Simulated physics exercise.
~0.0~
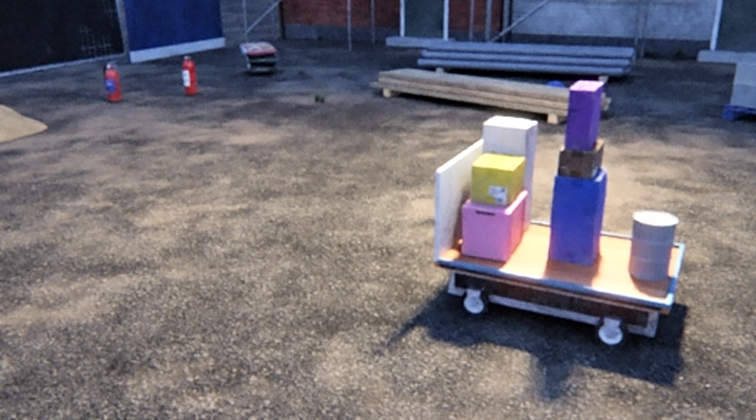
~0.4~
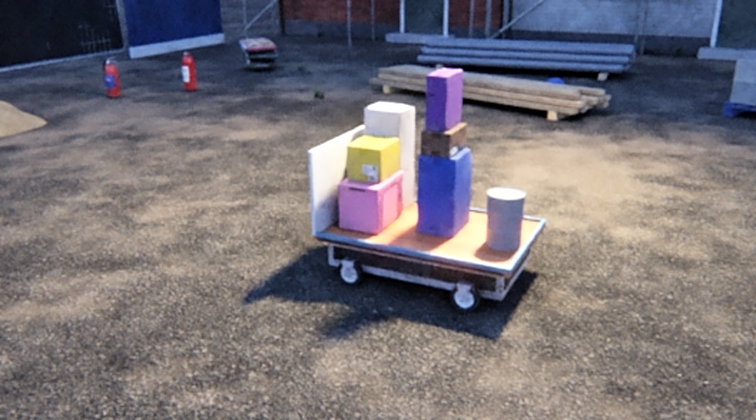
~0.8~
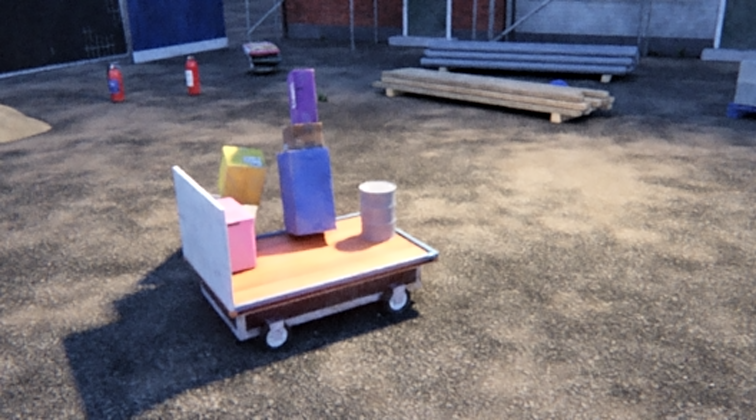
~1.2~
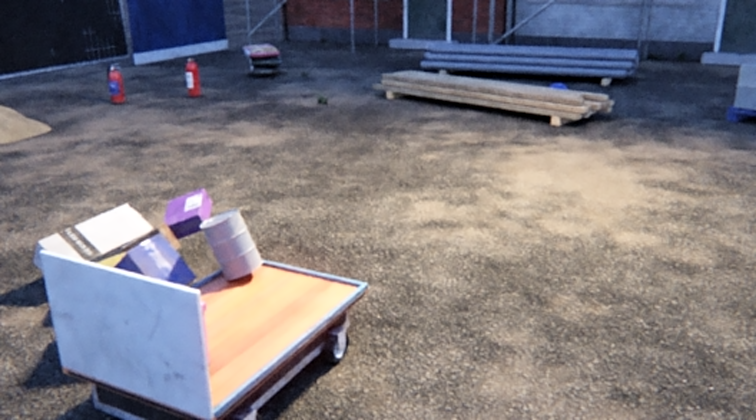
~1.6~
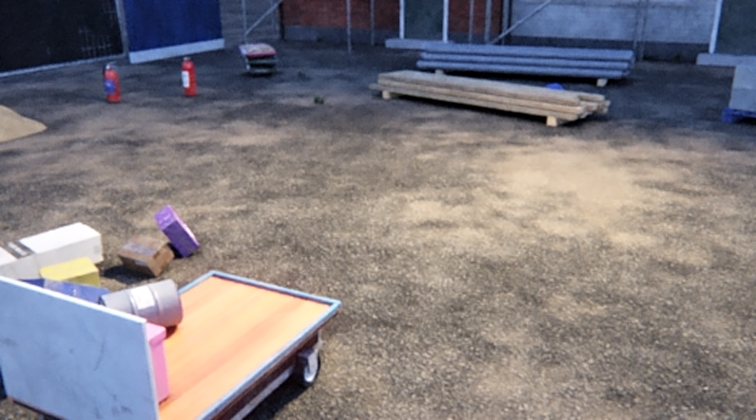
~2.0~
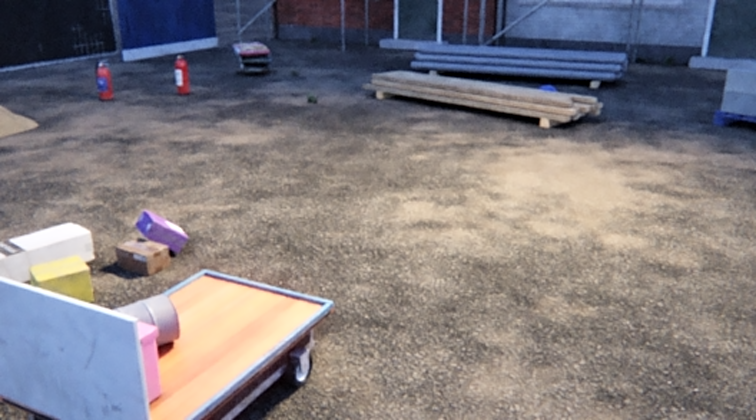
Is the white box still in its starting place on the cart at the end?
No, the white box leaves its spot and ends up lying on the ground beyond the cart.
